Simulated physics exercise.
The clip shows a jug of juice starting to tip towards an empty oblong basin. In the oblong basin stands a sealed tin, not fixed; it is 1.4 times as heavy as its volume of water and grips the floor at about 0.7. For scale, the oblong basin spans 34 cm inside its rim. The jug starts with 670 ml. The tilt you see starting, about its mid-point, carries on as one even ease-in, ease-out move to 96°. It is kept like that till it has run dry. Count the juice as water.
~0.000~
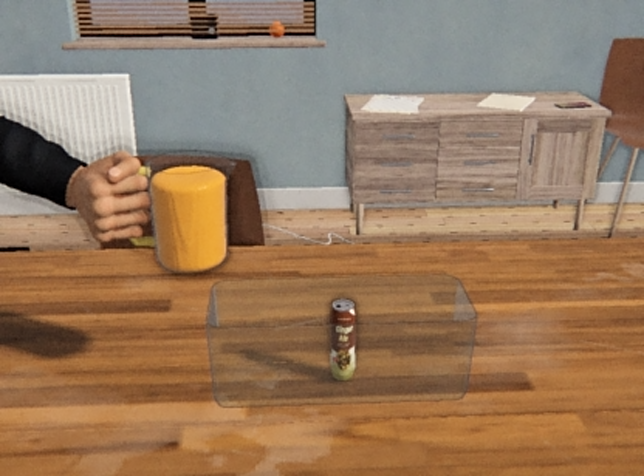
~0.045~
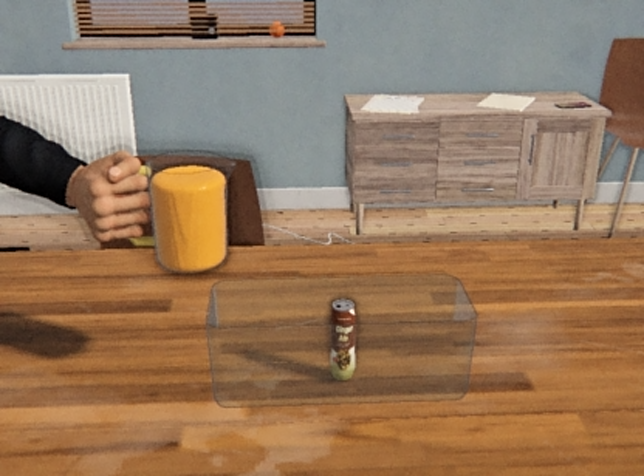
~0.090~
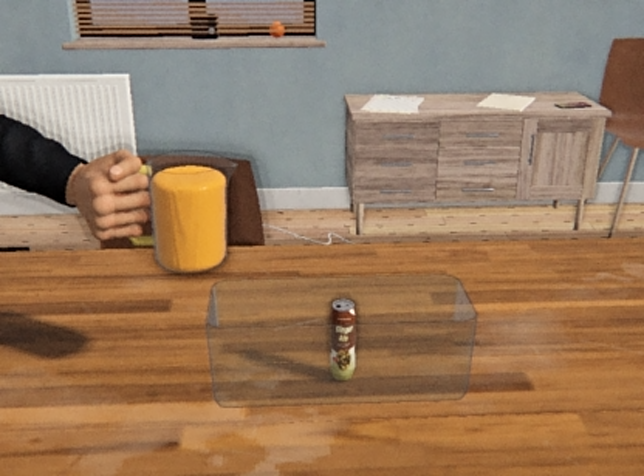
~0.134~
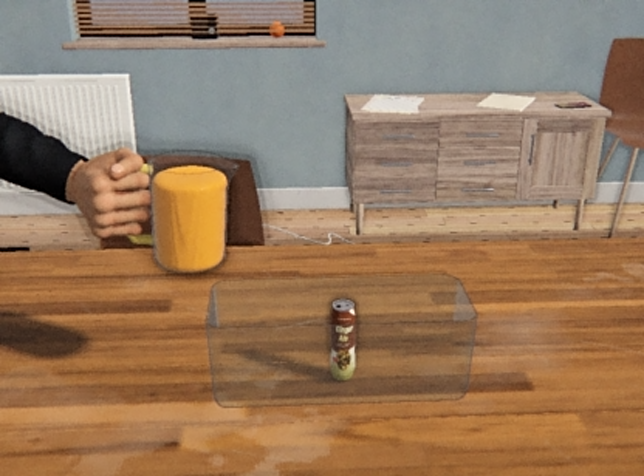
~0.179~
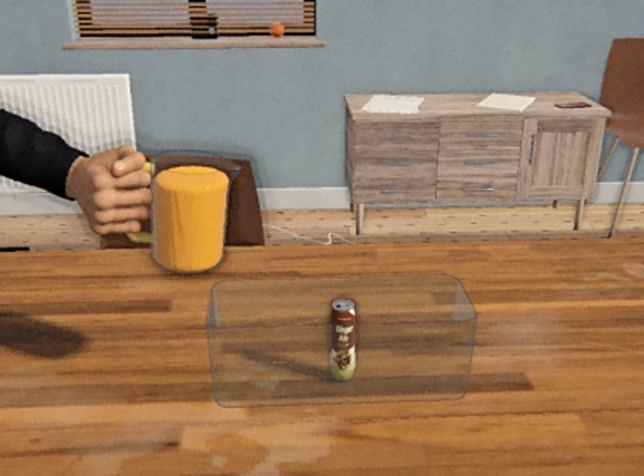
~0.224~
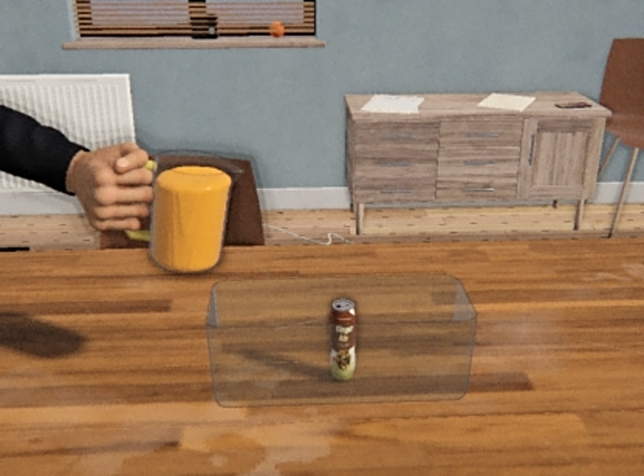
The video shows a hand holding an orange jug by its handle above a wooden table, beside a clear oblong basin with a small tin in view; the hand tilts the jug slightly to the right while everything else stays still.
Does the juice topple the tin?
The tin keeps standing.
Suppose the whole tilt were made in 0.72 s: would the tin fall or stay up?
The tin remains upright.
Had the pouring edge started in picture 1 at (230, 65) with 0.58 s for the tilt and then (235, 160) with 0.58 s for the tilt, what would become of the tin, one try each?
First it falls; then it stays up.
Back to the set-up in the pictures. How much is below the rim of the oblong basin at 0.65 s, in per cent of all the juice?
Near 1 in a hundred.
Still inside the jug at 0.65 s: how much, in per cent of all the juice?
Some 90 per cent.
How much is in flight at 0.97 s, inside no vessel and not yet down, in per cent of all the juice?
Near 18 in a hundred.
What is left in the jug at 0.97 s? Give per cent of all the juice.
Some 50 per cent.
After 0.65 s the tilt is 58° and 90 per cent is still to pour; the tin stands where it began.
After 0.97 s the tilt is 90° and 49 per cent is still to pour; the tin stands where it began.
After 1.30 s the tilt is 96° and 11 per cent is still to pour; the tin stands where it began.
After 1.66 s the tilt is 96° and 2 per cent is still to pour; the tin stands where it began.
In the end the tin stands where it began.
